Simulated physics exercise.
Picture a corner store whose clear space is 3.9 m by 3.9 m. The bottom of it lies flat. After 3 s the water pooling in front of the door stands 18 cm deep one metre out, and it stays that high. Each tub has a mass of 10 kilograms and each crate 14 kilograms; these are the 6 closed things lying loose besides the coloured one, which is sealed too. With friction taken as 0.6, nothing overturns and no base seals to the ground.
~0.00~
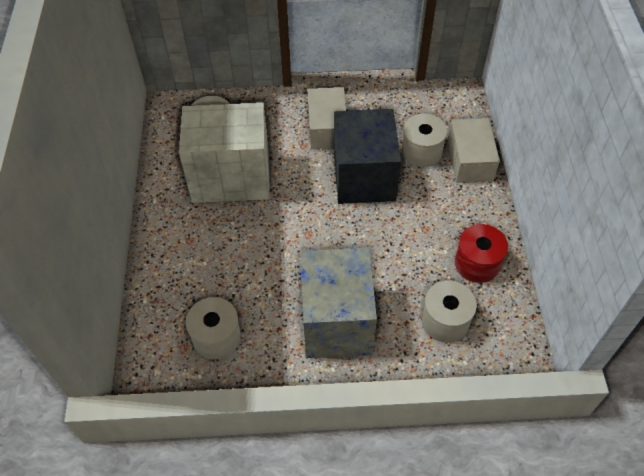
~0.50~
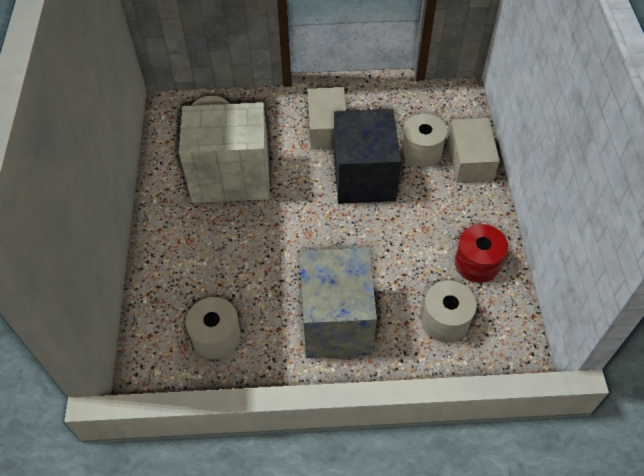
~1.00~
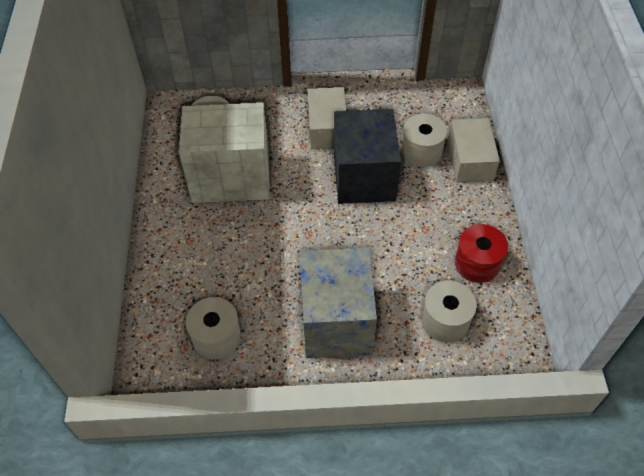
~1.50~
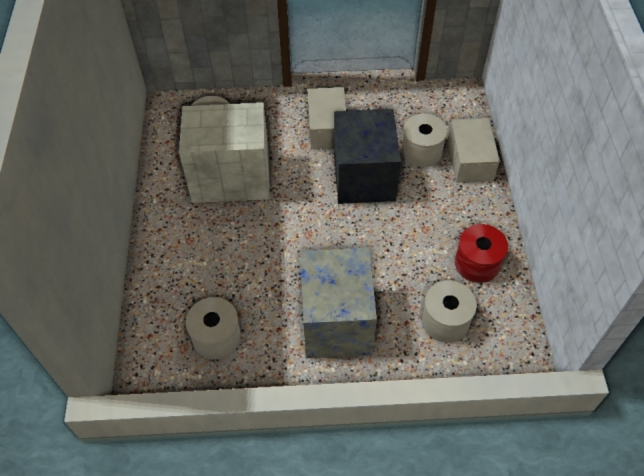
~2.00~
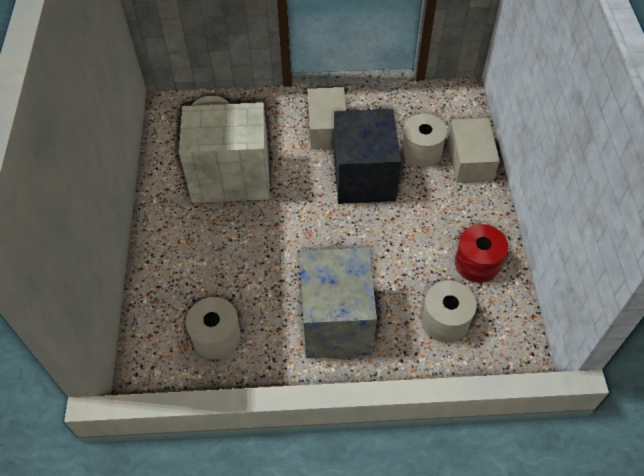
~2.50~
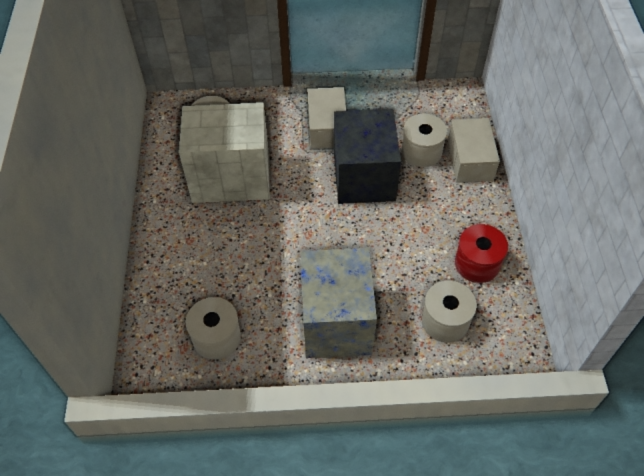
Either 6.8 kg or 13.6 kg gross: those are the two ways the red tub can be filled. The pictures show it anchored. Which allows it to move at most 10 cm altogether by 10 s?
Answer: Neither.
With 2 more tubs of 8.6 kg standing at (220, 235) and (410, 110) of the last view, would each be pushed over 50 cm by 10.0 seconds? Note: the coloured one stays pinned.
Those two come out inside the line and over the line, in that order.
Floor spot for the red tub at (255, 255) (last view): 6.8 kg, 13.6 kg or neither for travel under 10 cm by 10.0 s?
It turns out that the heavier alone succeeds.
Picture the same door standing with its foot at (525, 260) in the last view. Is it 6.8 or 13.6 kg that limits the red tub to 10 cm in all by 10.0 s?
Result: Neither option suffices.
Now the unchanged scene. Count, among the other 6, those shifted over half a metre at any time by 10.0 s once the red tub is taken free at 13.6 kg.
The answer here is 4.
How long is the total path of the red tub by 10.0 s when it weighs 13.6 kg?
The total path comes to around 100 cm.
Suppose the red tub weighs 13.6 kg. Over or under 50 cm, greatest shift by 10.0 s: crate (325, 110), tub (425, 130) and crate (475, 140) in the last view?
First exceeds it, then exceeds it, then exceeds it.
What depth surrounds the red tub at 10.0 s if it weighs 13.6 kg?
12 cm, roughly.
After 3.5 s the red tub would be 0 cm from its start with 6.8 kg and 0 cm from its start with 13.6 kg; 0 cm of water round it then.
After 4.5 s the red tub would be 0 cm from its start with 6.8 kg and 0 cm from its start with 13.6 kg; 1 cm of water round it then.
After 7.0 s the red tub would be 46 cm from its start with 6.8 kg and 42 cm from its start with 13.6 kg; 6 cm of water round it then.
After 10.0 s the red tub would be 114 cm from its start with 6.8 kg and 92 cm from its start with 13.6 kg; 12 cm of water round it then.
